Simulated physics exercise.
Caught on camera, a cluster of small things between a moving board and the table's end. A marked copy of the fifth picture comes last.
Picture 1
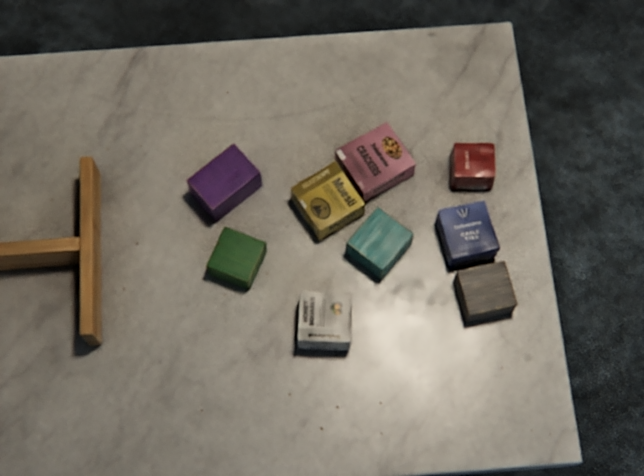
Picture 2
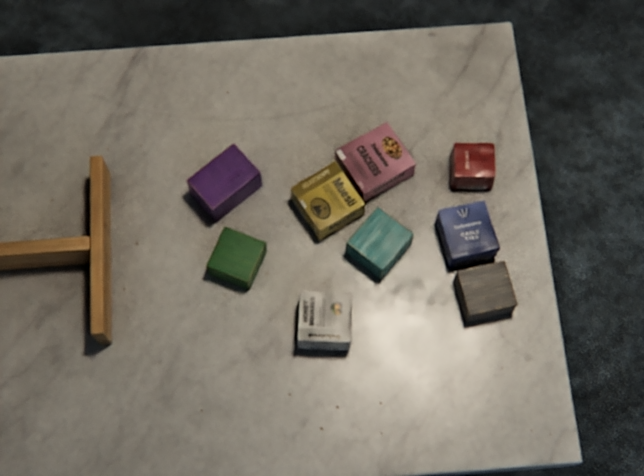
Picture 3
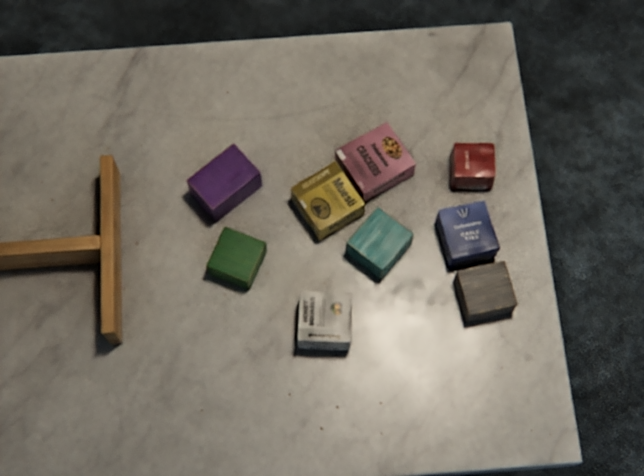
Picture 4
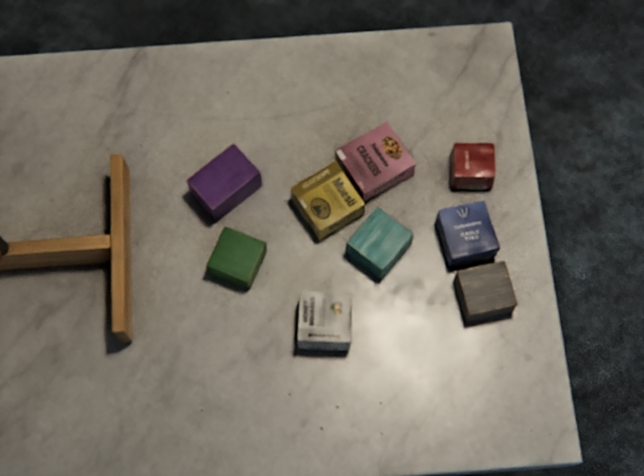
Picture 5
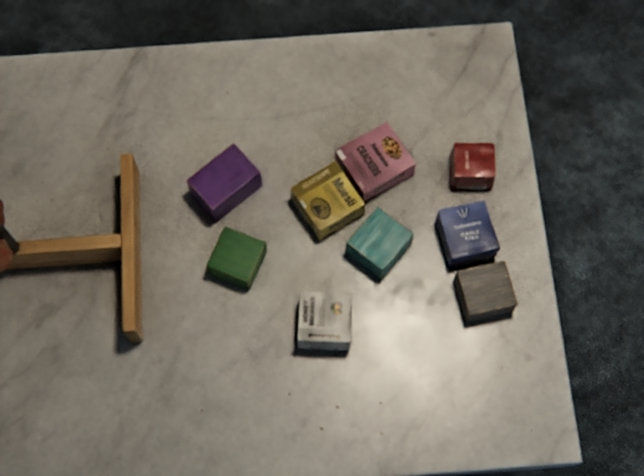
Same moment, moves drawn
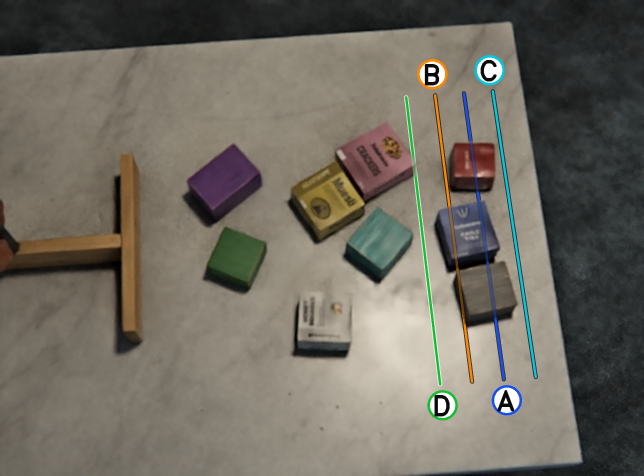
A wooden T-shaped board slides slowly and steadily to the right across a marble tabletop, drawing nearer to a cluster of small blocks and packets. Purple, green, yellow, pink, turquoise, white, red, blue and grey, they all stay still, untouched, as a hand gripping the handle edges into view at left.
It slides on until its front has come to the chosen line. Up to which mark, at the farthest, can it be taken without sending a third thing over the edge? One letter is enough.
B.
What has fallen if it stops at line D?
The red packet goes over.
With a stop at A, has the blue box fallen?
By then, yes.
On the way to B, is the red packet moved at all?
Yes.
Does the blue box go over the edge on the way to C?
By then, yes.
On the marked copy, A at (483, 229); B at (453, 231); C at (513, 227); D at (422, 234).
Following B. Soon after the start, board (245, 231); purple block (286, 173); green block (277, 252).
Later, board (361, 223); red packet (487, 168); blue box (490, 231).
In the end, board (452, 216); blue box over the edge; red packet over the edge; two fallen.
As for the rest, A drops five; C drops five; D is within the limit but short.
